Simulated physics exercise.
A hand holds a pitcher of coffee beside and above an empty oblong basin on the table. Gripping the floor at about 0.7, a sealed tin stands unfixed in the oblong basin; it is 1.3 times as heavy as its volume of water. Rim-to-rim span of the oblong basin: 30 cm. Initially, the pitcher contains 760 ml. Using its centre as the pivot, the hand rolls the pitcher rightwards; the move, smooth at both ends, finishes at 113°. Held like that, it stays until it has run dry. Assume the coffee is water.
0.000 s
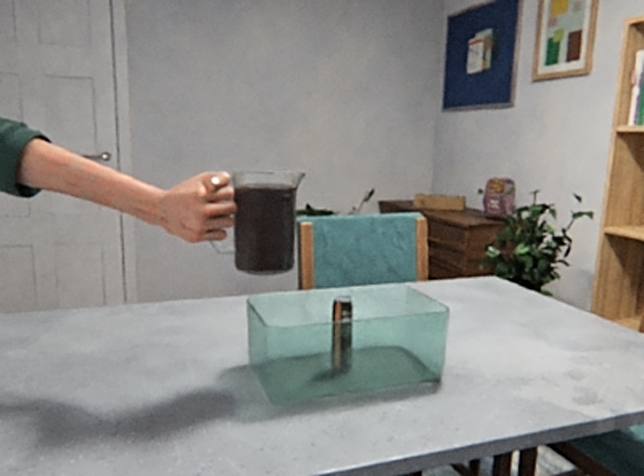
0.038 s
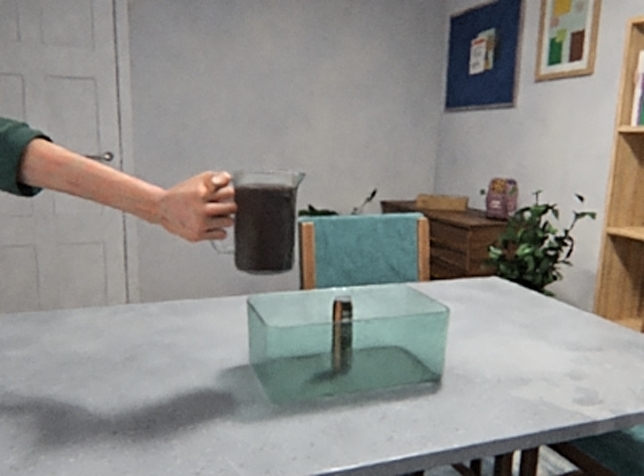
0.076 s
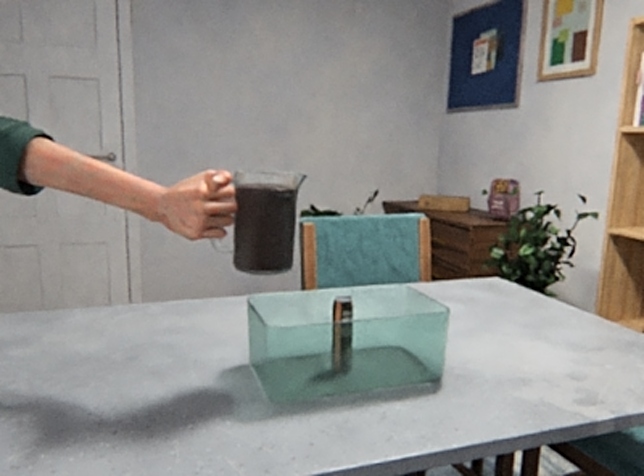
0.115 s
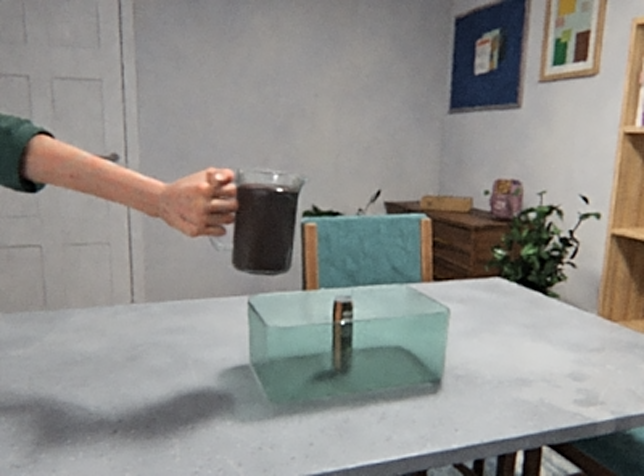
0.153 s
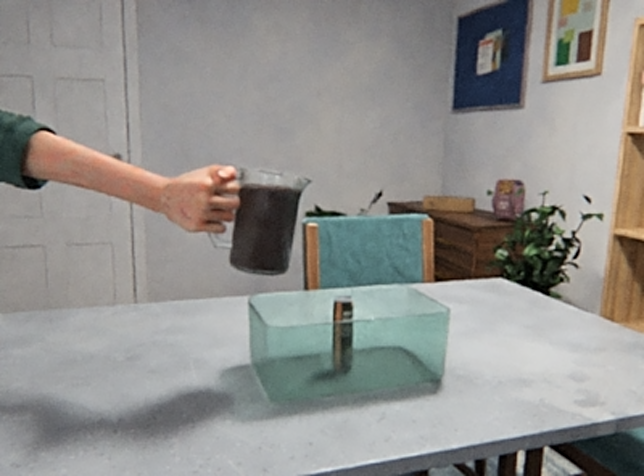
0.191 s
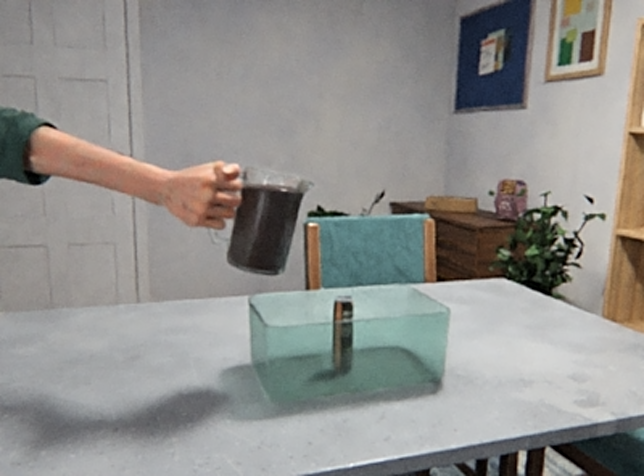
A hand tilts a pitcher of dark coffee slightly rightwards above an oblong basin on a table.
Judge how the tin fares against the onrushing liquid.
I reckon it can't hold on.
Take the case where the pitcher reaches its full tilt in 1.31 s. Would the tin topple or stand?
The tin falls.
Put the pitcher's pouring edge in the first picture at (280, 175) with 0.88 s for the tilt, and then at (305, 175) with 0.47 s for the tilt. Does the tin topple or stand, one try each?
Try 1: Still standing; try 2: Tipped over.
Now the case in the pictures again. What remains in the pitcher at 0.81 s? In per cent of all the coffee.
Close to 30 percent of the total.
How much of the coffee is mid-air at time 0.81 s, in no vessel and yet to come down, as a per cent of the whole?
Airborne share: Near 22 %.
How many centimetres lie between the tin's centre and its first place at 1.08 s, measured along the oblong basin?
2 cm, roughly.
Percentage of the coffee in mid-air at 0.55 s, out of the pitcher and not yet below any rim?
14 %.
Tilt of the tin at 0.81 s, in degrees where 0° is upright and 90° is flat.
It leans about 0° from upright.
After 0.55 s the tilt is 78° and 83 per cent is still to pour; the tin stands where it began.
After 0.81 s the tilt is 111° and 31 per cent is still to pour; the tin stands where it began.
After 1.08 s the tilt is 113° and 2 per cent is still to pour; the tin leans 22°.
After 1.38 s the tilt is 113° and 0 per cent is still to pour; the tin lies on its side.
In the end the tin lies on its side.
